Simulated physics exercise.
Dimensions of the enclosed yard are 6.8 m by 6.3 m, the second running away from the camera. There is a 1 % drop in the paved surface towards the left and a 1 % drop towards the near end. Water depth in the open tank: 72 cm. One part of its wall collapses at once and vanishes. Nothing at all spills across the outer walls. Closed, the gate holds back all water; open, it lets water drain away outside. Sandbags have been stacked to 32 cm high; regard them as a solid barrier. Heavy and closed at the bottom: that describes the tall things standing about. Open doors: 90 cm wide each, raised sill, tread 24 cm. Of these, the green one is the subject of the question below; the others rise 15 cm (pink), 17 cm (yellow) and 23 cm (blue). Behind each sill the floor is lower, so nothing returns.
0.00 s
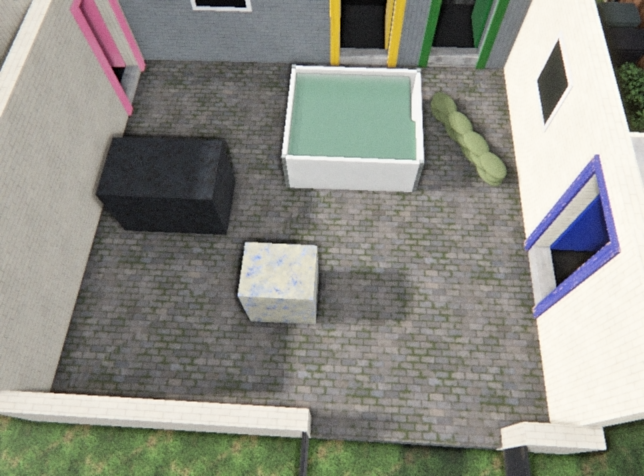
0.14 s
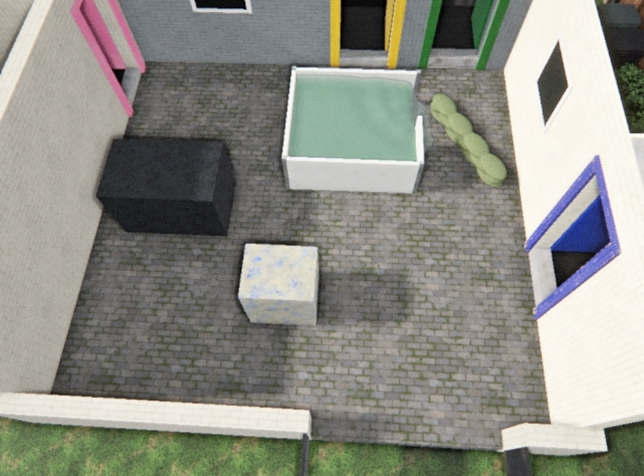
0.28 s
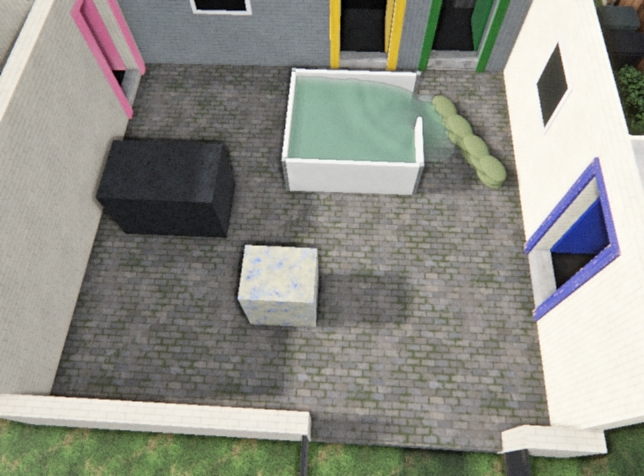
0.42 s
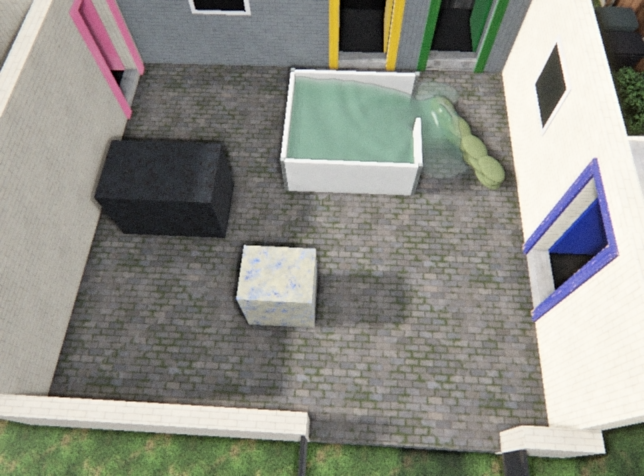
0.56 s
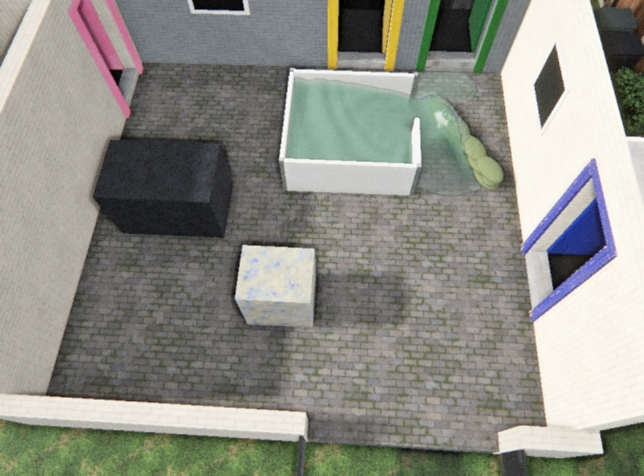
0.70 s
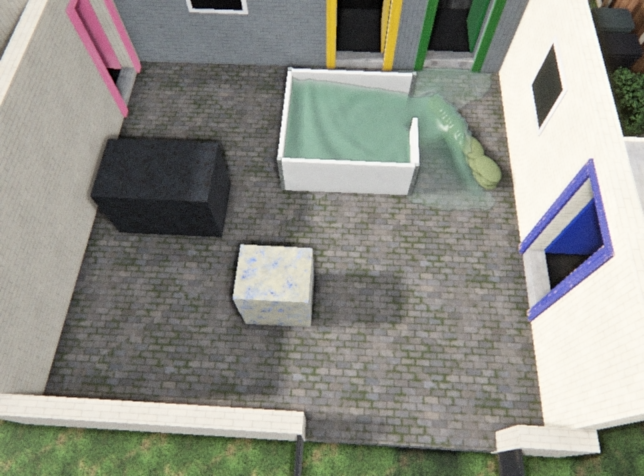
In this clip, part of the right wall of a white tank in a paved yard vanishes, and greenish water pours through the gap, surges over the green sandbags and spreads across the paving to the green door.
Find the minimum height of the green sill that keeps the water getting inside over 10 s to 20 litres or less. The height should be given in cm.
Roughly 23 cm.
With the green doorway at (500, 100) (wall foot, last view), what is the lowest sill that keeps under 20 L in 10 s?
Roughly 19 cm.
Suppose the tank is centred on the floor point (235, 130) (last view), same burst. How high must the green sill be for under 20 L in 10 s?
A height near 16 cm.
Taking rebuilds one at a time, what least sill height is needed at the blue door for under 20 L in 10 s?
The blue one would have to be about 6.0 cm high.
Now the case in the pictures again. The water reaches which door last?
Final door: Pink.
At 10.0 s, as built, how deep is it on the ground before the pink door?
Depth: Near 5.0 cm.
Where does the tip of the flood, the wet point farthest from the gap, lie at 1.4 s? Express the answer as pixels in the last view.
In the last picture, around (522, 314).
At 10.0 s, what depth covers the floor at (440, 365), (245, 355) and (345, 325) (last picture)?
Around 4 cm, 1 cm and 1 cm.
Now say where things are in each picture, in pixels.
The first picture shows still water, 72 cm deep, in the open tank at (354, 115); the green door at (464, 22) is dry.
In the second picture, the gap is at (412, 117), the front 0.3 m out at (429, 143); the back of the open tank holds 72 cm.
In the third picture, the front is at (453, 148), 0.7 m from the gap at (412, 120); 0.6 m2 of floor is wet, 72 cm left at the back.
In the fourth picture, the front is at (464, 167), 1.0 m from the gap at (411, 121); 1.2 m2 of floor is wet, 72 cm left at the back.
In the fifth picture, the gap is at (409, 121), the front 1.3 m out at (466, 78); the back of the open tank holds 70 cm.
In the sixth picture, the gap is at (408, 120), the front 1.7 m out at (486, 74); the back of the open tank holds 63 cm; water is at the green door at (459, 27).
After 1.4 s water covers 20 % of the floor, deepest (52 cm) near (427, 123); 29 cm at the green door, 3 litres in over its 24 cm sill.
After 3.0 s water covers 40 % of the floor, deepest (33 cm) near (427, 123); 19 cm at the green door, 16 litres in over its 24 cm sill.
After 10.0 s water covers 65 % of the floor, deepest (12 cm) near (416, 123); 8 cm at the green door, 17 litres in over its 24 cm sill.
At the green door as built, the water arrived by 0.6 s and peaked near 29 cm at 1.4 s.
With a sill of 19.5 cm, 48 litres would have come in within the 10 s; with 26.5 cm, 9 litres. So under 20 litres takes about 23 cm.
